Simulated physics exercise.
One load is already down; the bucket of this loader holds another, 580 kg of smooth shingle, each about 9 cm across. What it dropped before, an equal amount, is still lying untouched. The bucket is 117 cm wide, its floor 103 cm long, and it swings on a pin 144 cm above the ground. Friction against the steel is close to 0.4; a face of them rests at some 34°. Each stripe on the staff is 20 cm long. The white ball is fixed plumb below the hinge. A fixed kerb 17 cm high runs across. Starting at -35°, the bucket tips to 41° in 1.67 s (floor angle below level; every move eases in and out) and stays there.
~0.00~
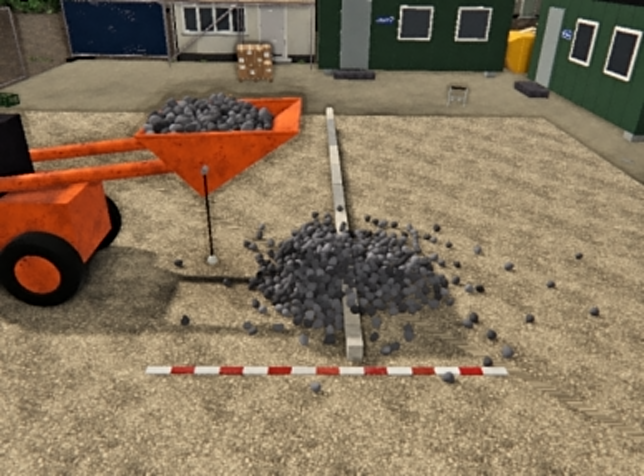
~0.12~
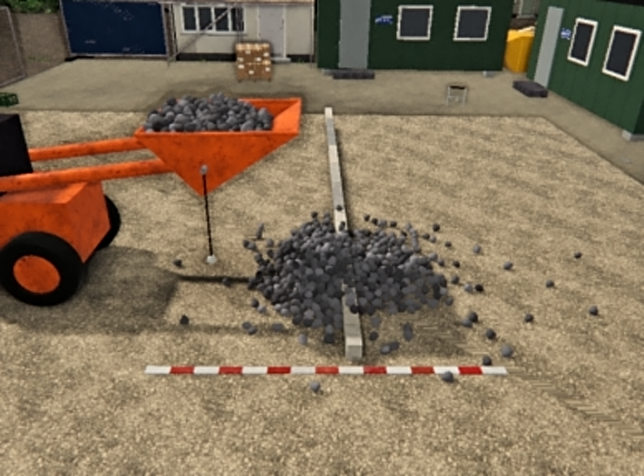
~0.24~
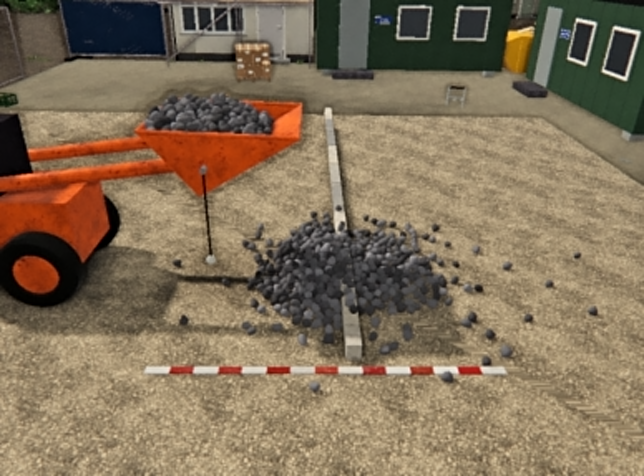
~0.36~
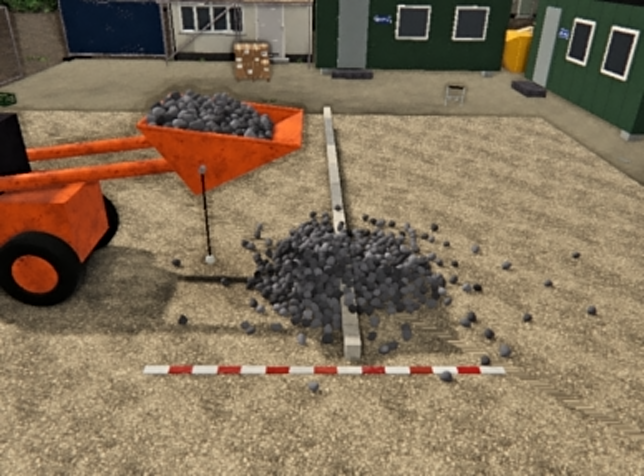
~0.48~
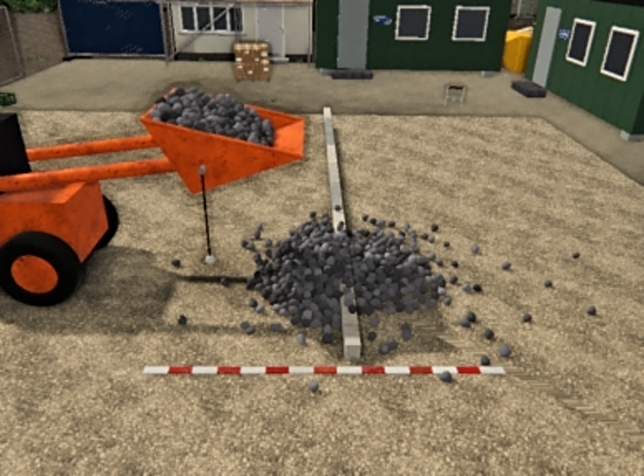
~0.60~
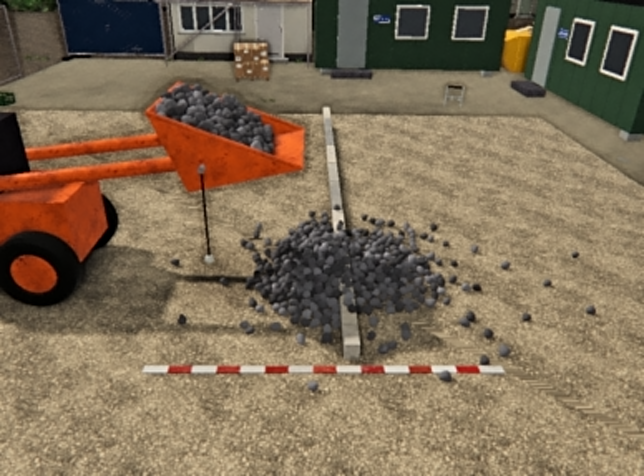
In a gravel yard, an orange loader gradually tilts its stone-filled bucket downward beside a dark heap.
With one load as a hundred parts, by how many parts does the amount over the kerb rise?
About 22 per cent.
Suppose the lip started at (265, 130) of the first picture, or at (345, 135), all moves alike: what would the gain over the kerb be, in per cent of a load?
First some 5, then 80 per cent.
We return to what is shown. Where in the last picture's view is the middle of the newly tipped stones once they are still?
Near (311, 262).
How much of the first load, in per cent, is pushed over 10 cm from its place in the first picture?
Roughly 25 per cent of them.
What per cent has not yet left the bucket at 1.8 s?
About 25 per cent.
After 1.2 s the floor is at 29°; in per cent of one load, 92 in the bucket, 69 on this side of the kerb, 39 over the kerb; the foremost stones are at (525, 286).
After 1.8 s the floor is at 41°; in per cent of one load, 26 in the bucket, 134 on this side of the kerb, 41 over the kerb; the foremost stones are at (525, 286).
After 2.1 s the floor is at 41°; in per cent of one load, 2 in the bucket, 145 on this side of the kerb, 54 over the kerb; the foremost stones are at (525, 286).
After 5.0 s the floor is at 41°; in per cent of one load, 0 in the bucket, 139 on this side of the kerb, 62 over the kerb; the foremost stones are at (526, 283). Net gain over the kerb, 22.
